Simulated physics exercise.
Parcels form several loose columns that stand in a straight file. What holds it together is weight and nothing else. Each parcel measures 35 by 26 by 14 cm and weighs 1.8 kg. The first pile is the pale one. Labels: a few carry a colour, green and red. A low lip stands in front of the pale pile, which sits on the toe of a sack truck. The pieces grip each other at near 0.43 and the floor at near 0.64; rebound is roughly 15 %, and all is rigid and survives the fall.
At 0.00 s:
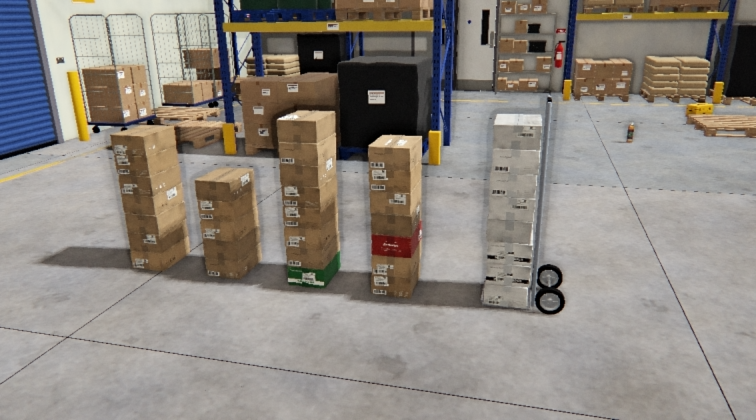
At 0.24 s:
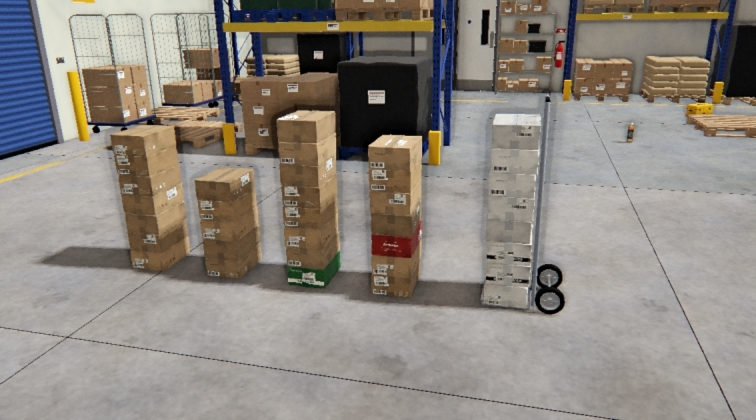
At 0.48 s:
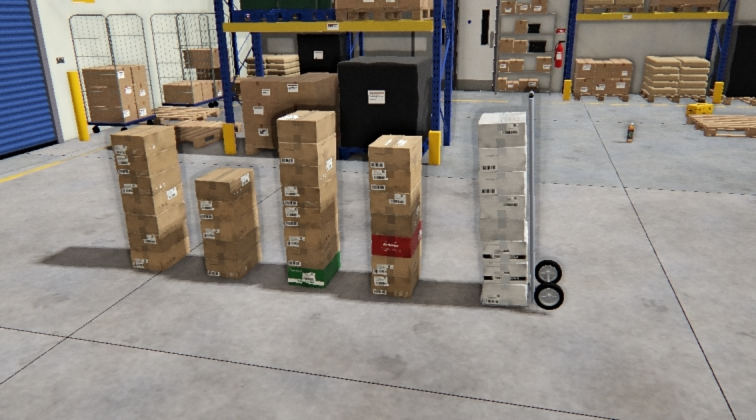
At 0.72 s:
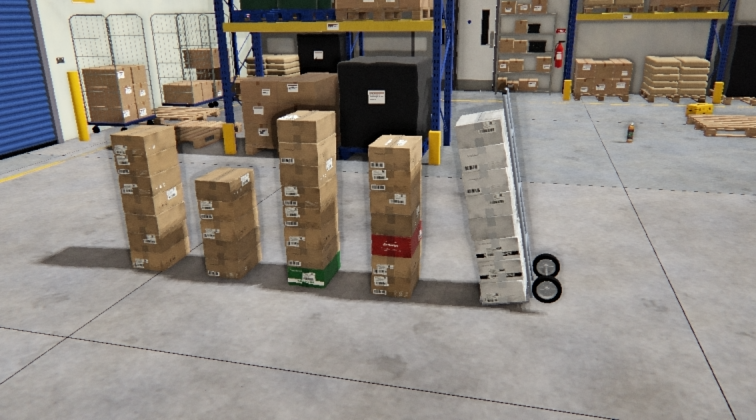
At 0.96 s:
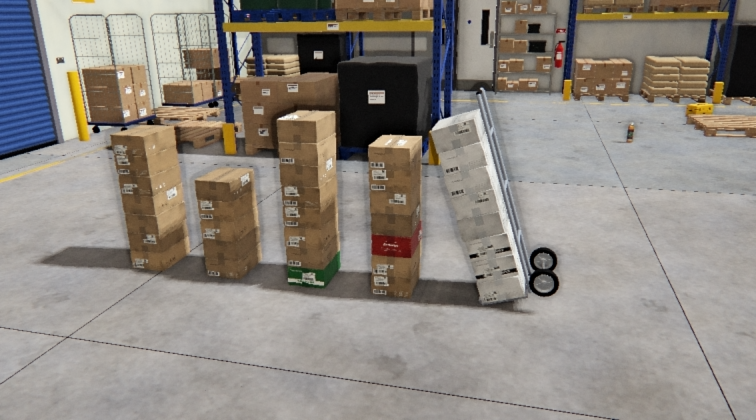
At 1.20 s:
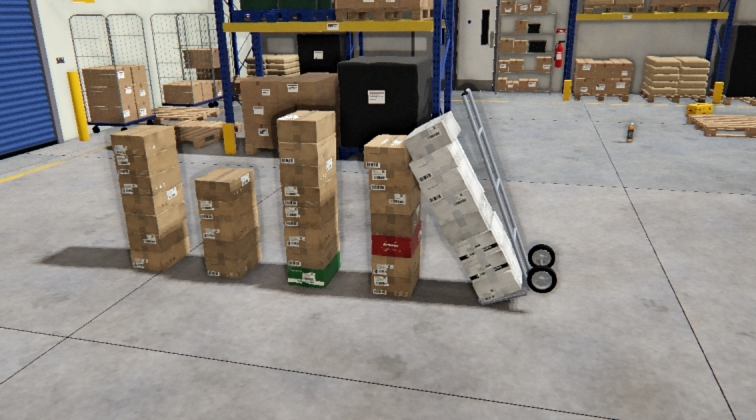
To begin with, a pale stack of parcels stands upright on a sack truck, to the right of four brown stacks, one with a green parcel and another with a red one. The truck and pale stack then tilt steadily left, until the pale stack's upper part leans against the nearest brown stack.
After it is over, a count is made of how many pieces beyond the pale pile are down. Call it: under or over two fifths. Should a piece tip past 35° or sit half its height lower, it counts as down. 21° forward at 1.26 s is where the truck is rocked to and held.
Over.
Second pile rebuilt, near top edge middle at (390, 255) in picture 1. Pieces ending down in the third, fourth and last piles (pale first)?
Pile by pile that makes third 0, fourth 0, last 0.
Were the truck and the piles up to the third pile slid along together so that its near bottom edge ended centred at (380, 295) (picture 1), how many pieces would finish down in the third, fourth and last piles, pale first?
Pile by pile that makes third 8, fourth 0, last 0.
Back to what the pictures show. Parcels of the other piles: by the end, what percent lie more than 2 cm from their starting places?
95 percent of them have shifted.
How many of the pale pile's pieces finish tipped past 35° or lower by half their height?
Count: 8 pale pieces.
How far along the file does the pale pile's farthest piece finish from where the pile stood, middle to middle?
About 105 cm along.
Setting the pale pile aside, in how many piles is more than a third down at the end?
Total count: 4.
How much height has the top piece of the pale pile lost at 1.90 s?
20 cm.
After 1.90 s, 8 of the pale pile down; none of the 27 other parcels down, 10 disturbed; red parcel leaning 21°.
After 2.64 s, 8 of the pale pile down; 11 of the 27 other parcels down; red parcel leaning 47°, 15 cm lower; green parcel leaning 28°.
After 3.80 s, 8 of the pale pile down; 25 of the 27 other parcels down; red parcel leaning 47°, 21 cm lower; green parcel leaning 39°.
At rest (4.9 s), 8 of the pale pile down; 25 of the 27 other parcels down; red parcel leaning 46°, 21 cm lower; green parcel leaning 39°. That is 93 per cent. As the last picture would show them, middles, red parcel near (336, 259), green parcel near (303, 257).
